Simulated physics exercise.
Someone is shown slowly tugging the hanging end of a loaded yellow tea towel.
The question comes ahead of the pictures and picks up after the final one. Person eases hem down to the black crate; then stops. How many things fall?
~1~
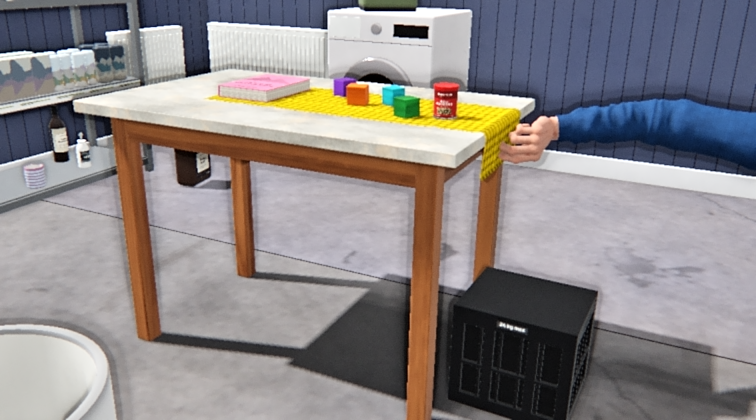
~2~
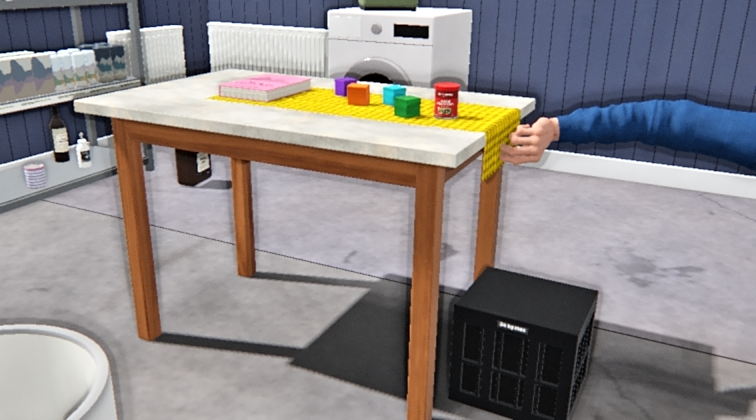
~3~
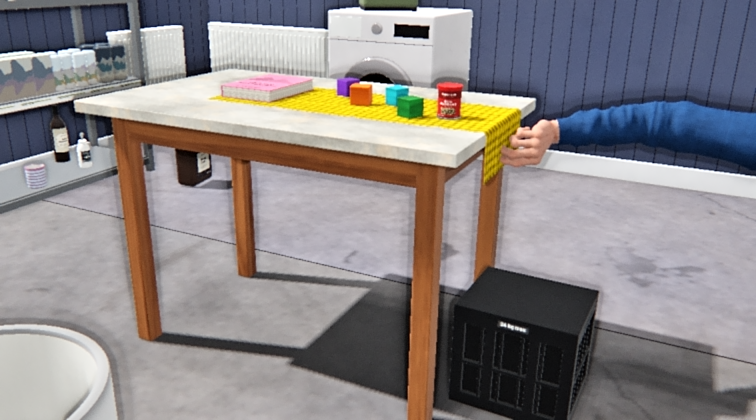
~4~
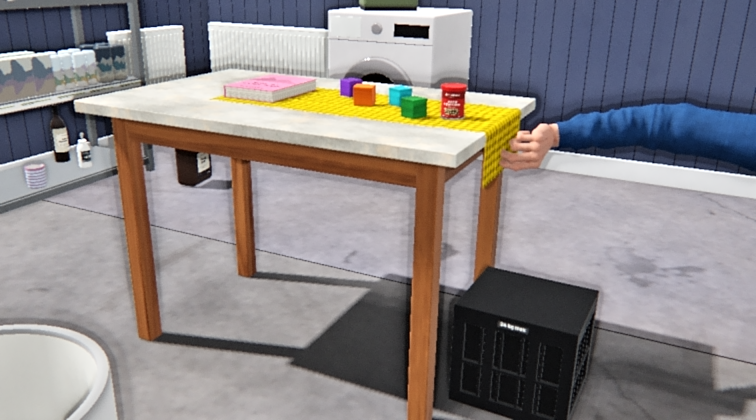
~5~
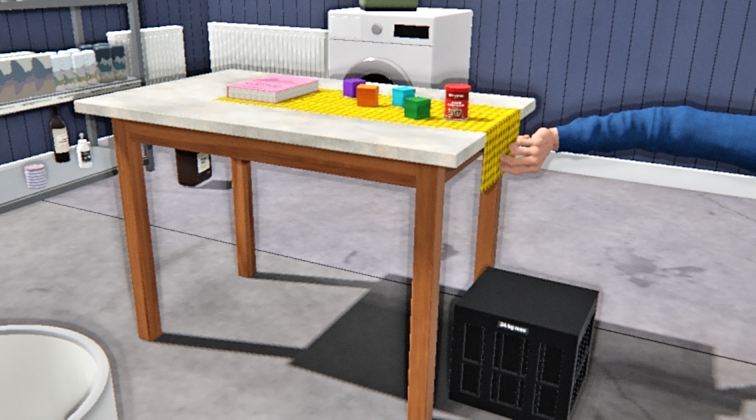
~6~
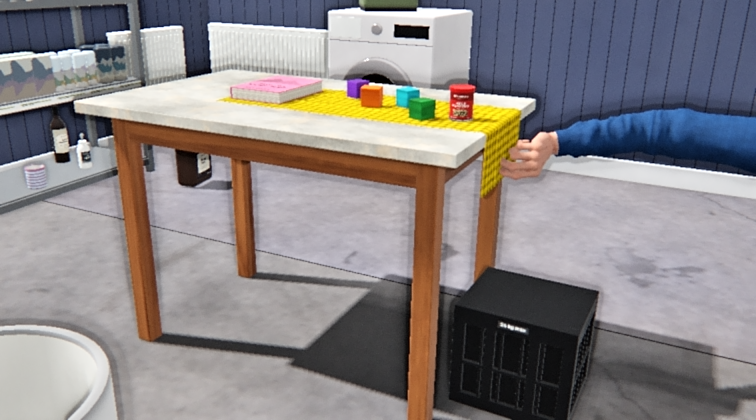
Three.
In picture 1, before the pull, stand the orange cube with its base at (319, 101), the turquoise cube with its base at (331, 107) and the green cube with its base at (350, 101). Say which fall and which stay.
The orange cube will stay where it is, the turquoise cube will stay where it is, the green cube will stay where it is.
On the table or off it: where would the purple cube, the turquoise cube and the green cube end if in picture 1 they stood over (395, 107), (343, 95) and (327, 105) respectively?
The purple cube is lost, the turquoise cube stays aboard, the green cube stays aboard.
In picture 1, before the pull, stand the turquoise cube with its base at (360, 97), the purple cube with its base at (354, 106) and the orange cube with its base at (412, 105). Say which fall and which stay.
The turquoise cube will stay where it is, the purple cube will stay where it is, and the orange cube will end up down.
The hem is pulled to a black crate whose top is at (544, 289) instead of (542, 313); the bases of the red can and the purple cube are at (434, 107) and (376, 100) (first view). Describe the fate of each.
Red can is gone, purple cube stays.
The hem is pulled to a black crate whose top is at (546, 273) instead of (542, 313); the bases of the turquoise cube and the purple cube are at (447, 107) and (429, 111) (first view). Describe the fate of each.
In the end the turquoise cube gets dislodged; meanwhile the purple cube gets dislodged.
Soon after, hem near (497, 258); red can and green cube gone.
Then, hem on the crate; red can, green cube and turquoise cube gone.
At rest, hem on the crate; red can, green cube and turquoise cube gone. Over the edge go three.
